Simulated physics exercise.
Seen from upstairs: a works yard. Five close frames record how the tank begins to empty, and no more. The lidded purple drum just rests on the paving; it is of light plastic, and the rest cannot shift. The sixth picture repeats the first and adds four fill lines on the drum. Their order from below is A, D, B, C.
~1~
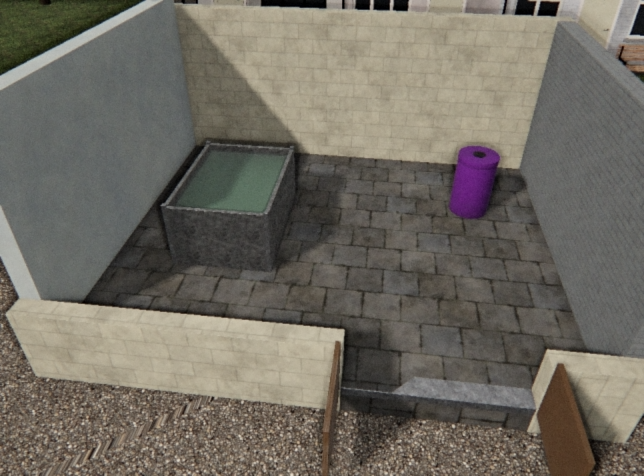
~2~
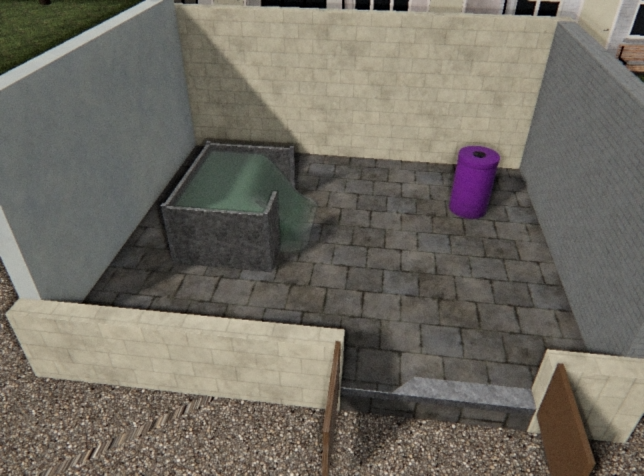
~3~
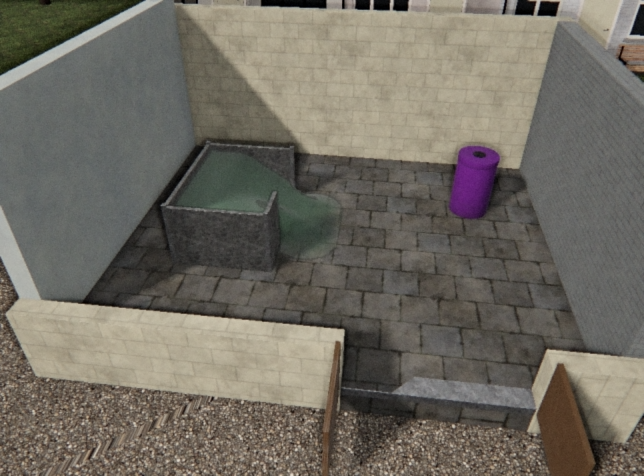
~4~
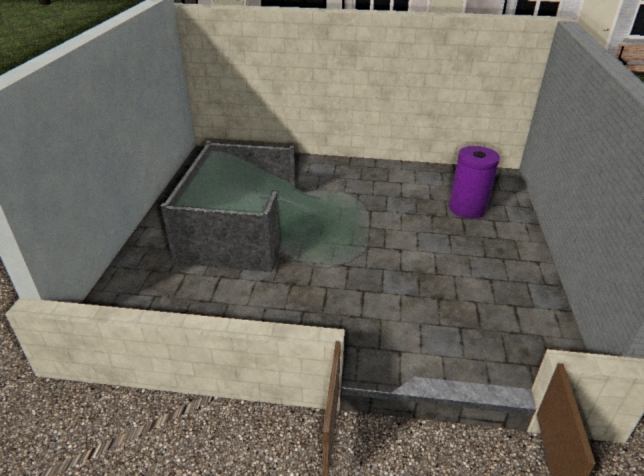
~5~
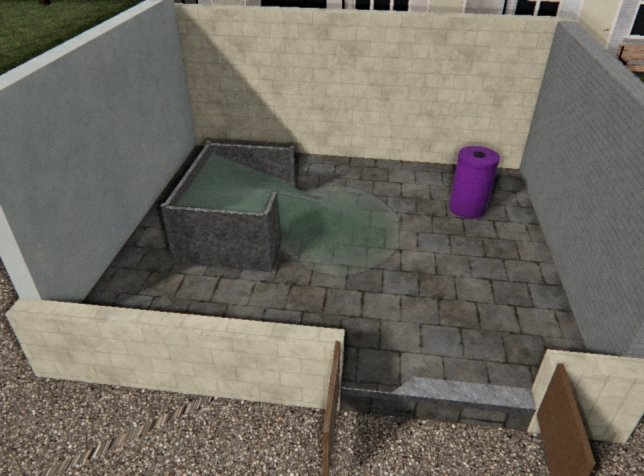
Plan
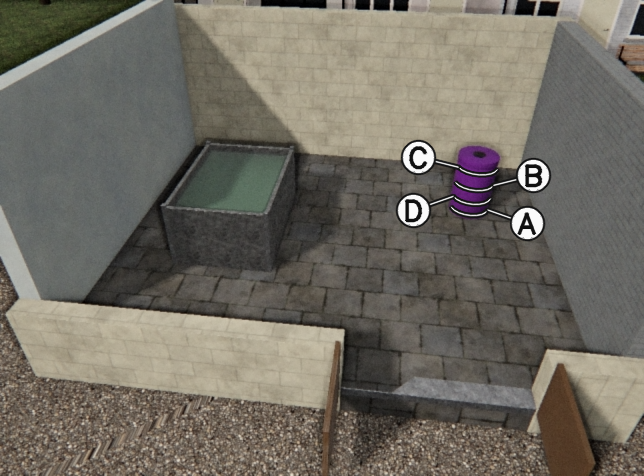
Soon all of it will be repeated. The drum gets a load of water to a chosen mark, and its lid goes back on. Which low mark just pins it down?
I would pick level B.
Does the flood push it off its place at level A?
Yes, it does.
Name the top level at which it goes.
D it is.
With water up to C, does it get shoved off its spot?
No, that is safe.
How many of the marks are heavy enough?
Two.
On the marked copy, A at (470, 215); B at (476, 190); C at (479, 174); D at (473, 204); from the bottom up A, D, B, C.
Choosing A, it is pushed about twice its own width away.
Choosing B, it does not move.
Choosing C, it does not move.
Choosing D, it is pushed about half its own width away.
